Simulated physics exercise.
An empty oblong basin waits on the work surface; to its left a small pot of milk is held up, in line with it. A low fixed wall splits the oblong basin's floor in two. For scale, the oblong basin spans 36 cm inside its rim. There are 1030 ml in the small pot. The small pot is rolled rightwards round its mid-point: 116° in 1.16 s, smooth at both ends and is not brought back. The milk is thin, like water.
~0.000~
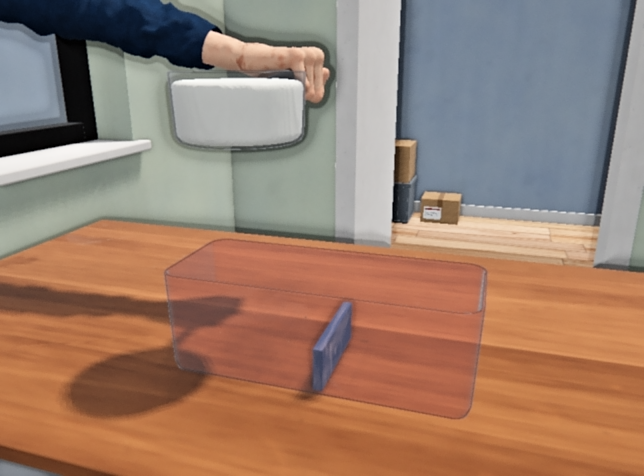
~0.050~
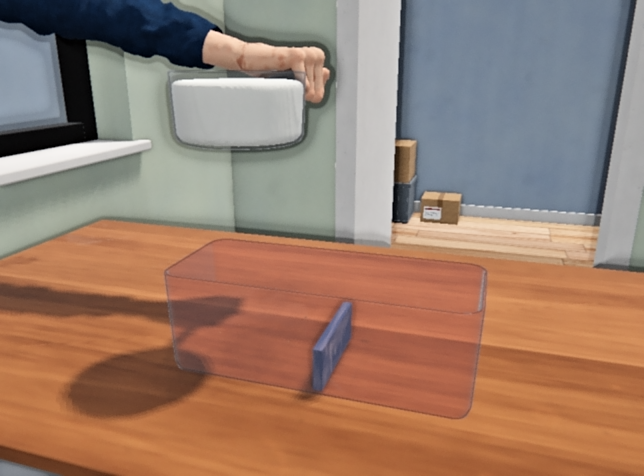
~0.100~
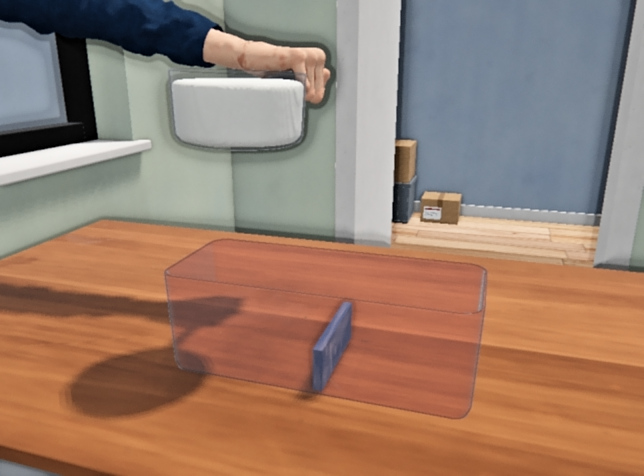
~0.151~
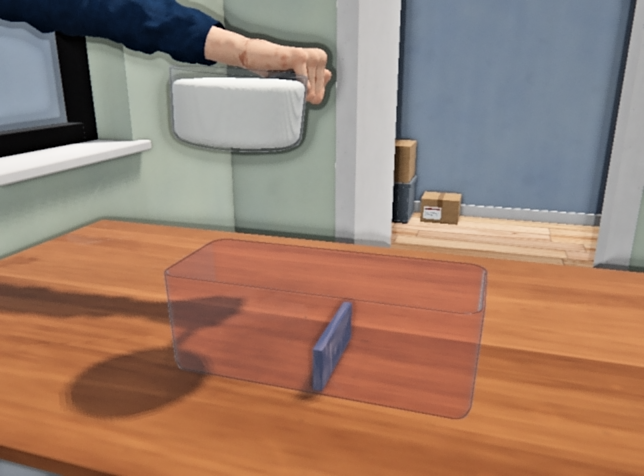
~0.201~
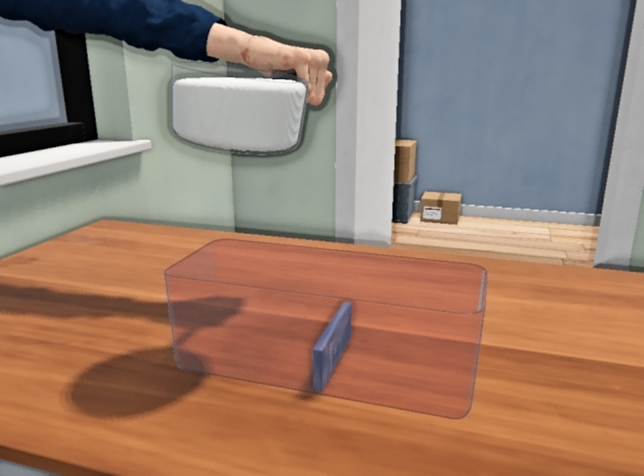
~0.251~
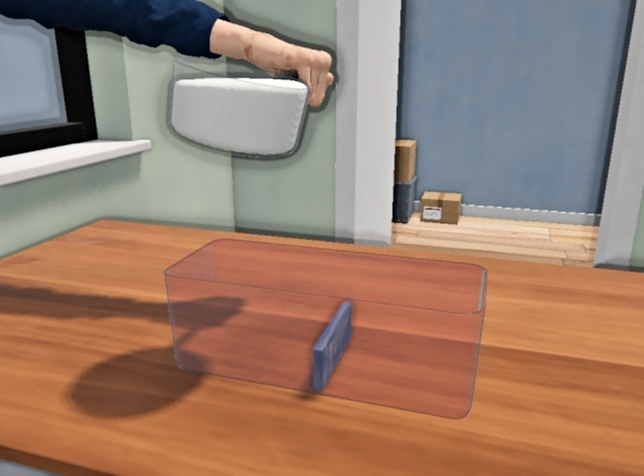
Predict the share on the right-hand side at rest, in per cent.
Roughly 76 per cent is past the wall.
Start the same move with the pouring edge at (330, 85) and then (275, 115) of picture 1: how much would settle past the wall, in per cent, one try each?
First 90, then 55 per cent.
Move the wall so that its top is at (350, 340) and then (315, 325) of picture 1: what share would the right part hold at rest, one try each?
In turn about 60 and 85 per cent.
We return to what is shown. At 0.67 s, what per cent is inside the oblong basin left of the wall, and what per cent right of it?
Left about 1, right about 14.
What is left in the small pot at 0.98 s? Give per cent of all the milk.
About 5 per cent.
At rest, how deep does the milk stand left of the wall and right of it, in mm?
Some 10 mm on the left and 36 mm on the right.
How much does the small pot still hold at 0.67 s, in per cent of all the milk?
About 46 per cent.
After 0.67 s the tilt is 73° and 46 per cent is still to pour, 1 is left of the wall and 14 right of it.
After 0.98 s the tilt is 110° and 5 per cent is still to pour, 11 is left of the wall and 74 right of it.
After 1.31 s the tilt is 116° and 0 per cent is still to pour, 23 is left of the wall and 76 right of it.
After 1.66 s the tilt is 116° and 0 per cent is still to pour, 24 is left of the wall and 76 right of it.
In the end 24 per cent lies left of the wall, 76 right of it and 1 outside.
